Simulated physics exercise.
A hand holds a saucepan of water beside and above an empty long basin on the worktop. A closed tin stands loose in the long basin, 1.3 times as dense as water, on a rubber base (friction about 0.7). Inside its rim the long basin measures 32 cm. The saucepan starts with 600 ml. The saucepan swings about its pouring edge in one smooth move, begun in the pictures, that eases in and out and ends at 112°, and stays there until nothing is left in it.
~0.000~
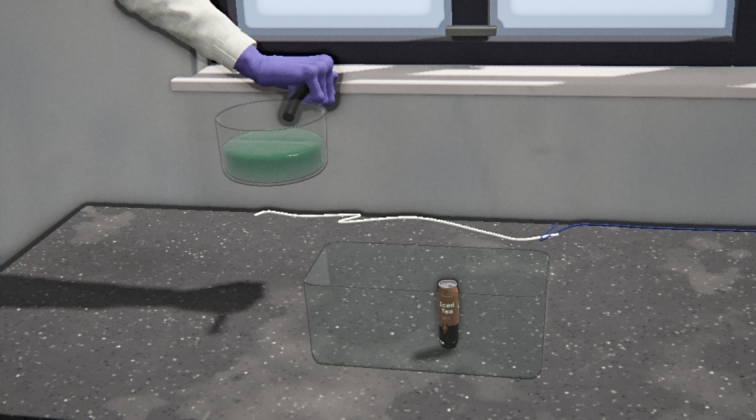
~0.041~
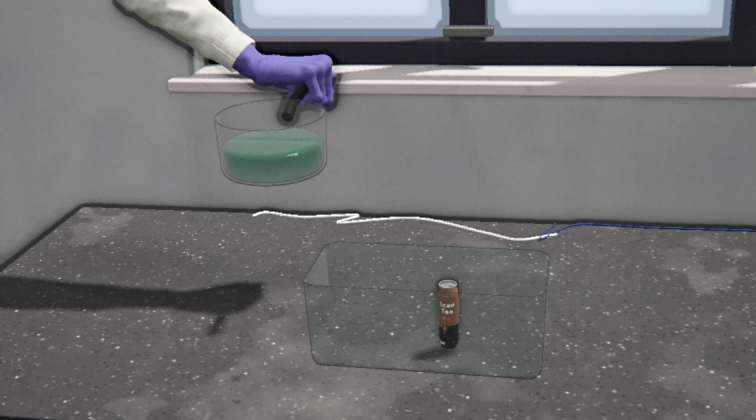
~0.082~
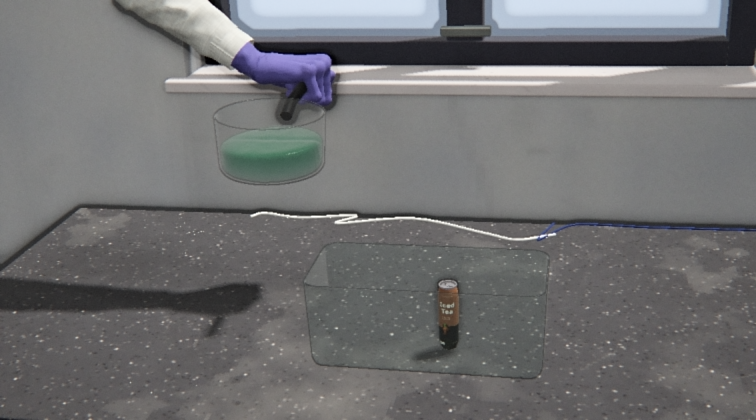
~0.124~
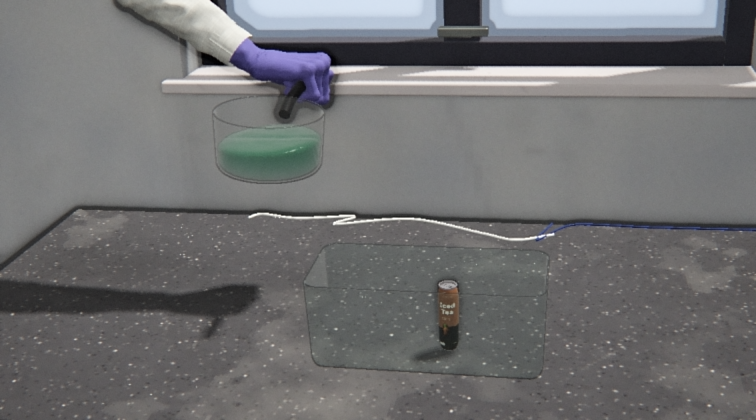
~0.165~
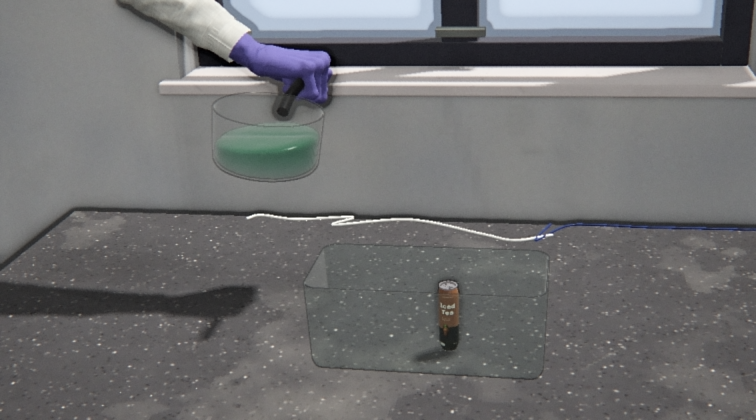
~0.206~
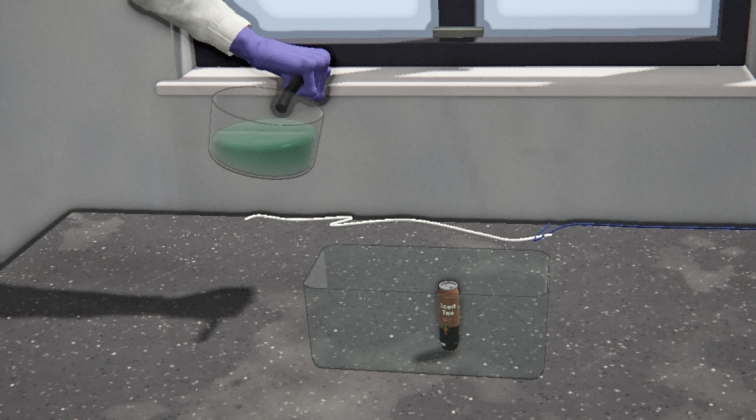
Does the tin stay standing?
The tin goes over.
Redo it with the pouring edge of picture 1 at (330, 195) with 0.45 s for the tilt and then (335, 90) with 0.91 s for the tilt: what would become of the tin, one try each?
First it falls; then it stays up.
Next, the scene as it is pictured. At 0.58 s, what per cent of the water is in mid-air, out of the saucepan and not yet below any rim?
Some 26 per cent.
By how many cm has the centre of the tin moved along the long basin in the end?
About 8.0 cm.
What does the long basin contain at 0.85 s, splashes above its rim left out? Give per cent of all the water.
Some 52 per cent.
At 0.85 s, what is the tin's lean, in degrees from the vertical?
About 5°.
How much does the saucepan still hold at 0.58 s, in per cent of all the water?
Some 74 per cent.
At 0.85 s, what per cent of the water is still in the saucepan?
About 10 per cent.
Then, 0.58 s in, the tilt is 75° and 73 per cent is still to pour; the tin stands where it began.
Then, 0.85 s in, the tilt is 109° and 11 per cent is still to pour; the tin leans 7°.
Then, 1.14 s in, the tilt is 112° and 0 per cent is still to pour; the tin lies on its side.
Then, 1.45 s in, the tilt is 112° and 0 per cent is still to pour; the tin lies on its side.
Finally, the tin lies on its side.
